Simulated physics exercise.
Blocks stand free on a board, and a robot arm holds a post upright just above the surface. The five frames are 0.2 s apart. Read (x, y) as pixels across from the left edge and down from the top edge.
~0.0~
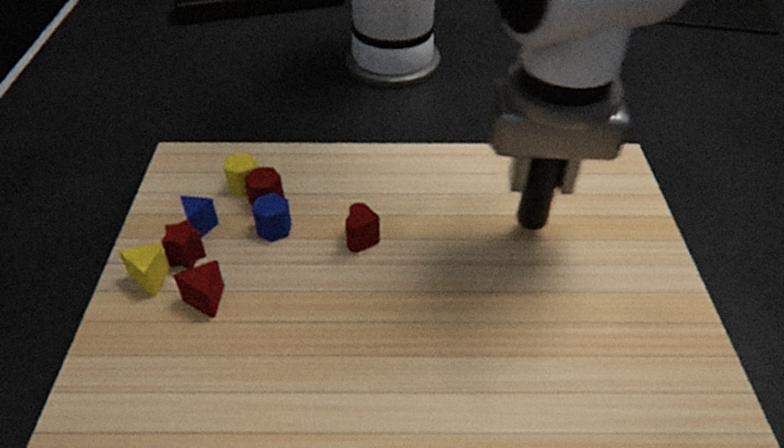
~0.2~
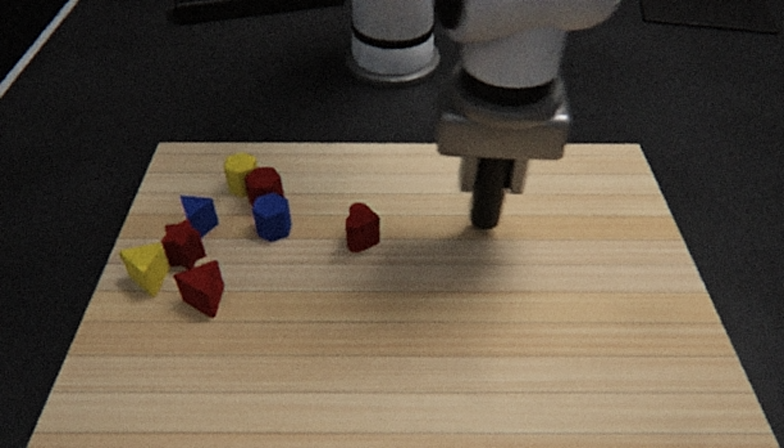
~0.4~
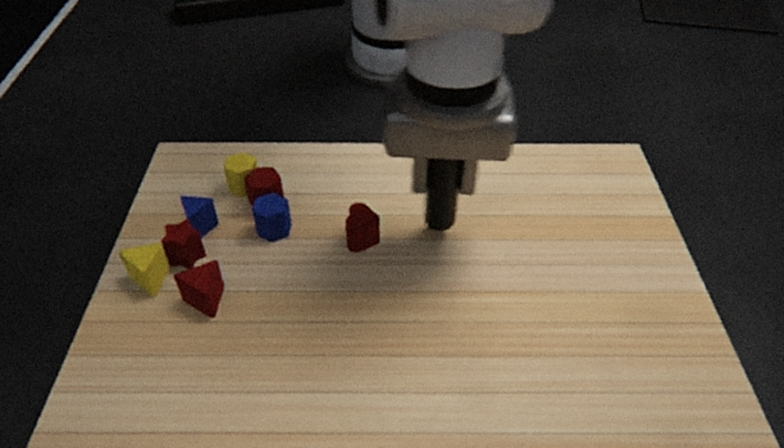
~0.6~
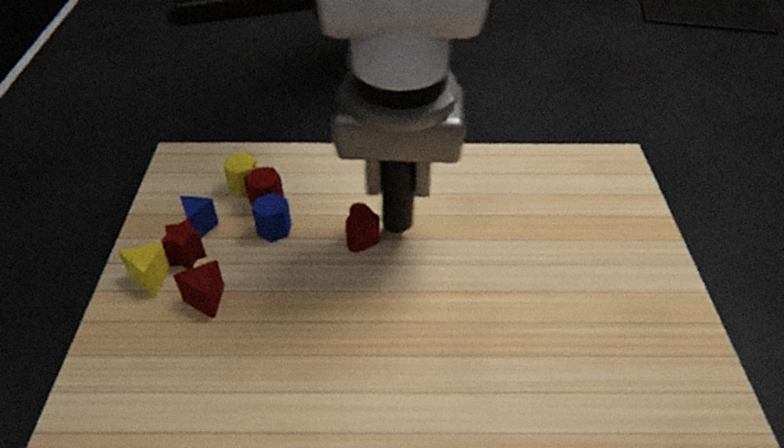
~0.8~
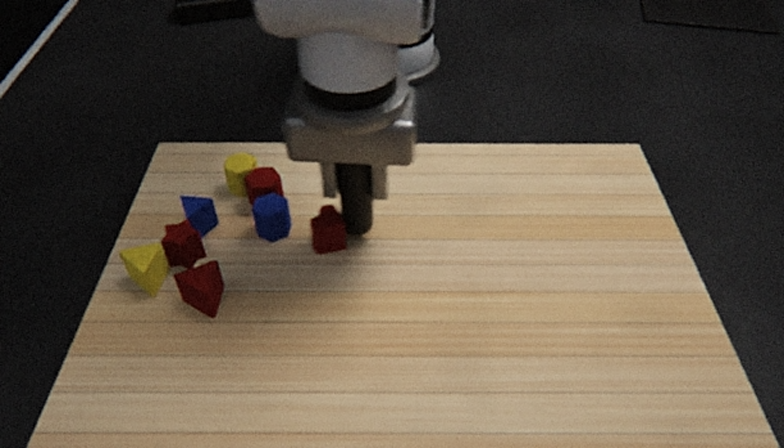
A robot arm moves a post left across the board and pushes the red heart block left.
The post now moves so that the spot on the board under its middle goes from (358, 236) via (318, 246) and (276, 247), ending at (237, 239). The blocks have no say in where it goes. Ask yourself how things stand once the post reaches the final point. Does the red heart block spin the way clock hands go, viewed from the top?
Going by the path, no.
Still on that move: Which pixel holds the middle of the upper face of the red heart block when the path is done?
In the picture, it is at (213, 234).
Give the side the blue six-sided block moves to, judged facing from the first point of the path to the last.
So, looking from the first point of the path to the last, the blue six-sided block moves rightwards.
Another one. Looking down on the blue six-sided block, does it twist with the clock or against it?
It turns round clockwise.
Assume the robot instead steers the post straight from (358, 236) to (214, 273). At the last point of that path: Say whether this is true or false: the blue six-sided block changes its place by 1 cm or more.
The claim does not hold.
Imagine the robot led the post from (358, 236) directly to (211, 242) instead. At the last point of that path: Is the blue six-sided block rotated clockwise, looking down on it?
Going by the path, yes.
On the path given first. One third of the way, post (316, 235); red heart block (283, 226).
Two thirds of the way, post (272, 236); blue six-sided block (259, 199), turned 35° clockwise; red heart block (239, 231).
At the end, post (234, 228); blue three-sided block still; red six-sided block (263, 172), turned 15° clockwise; blue six-sided block (239, 191), turned 90° clockwise; red heart block (213, 234), turned 45° anticlockwise.
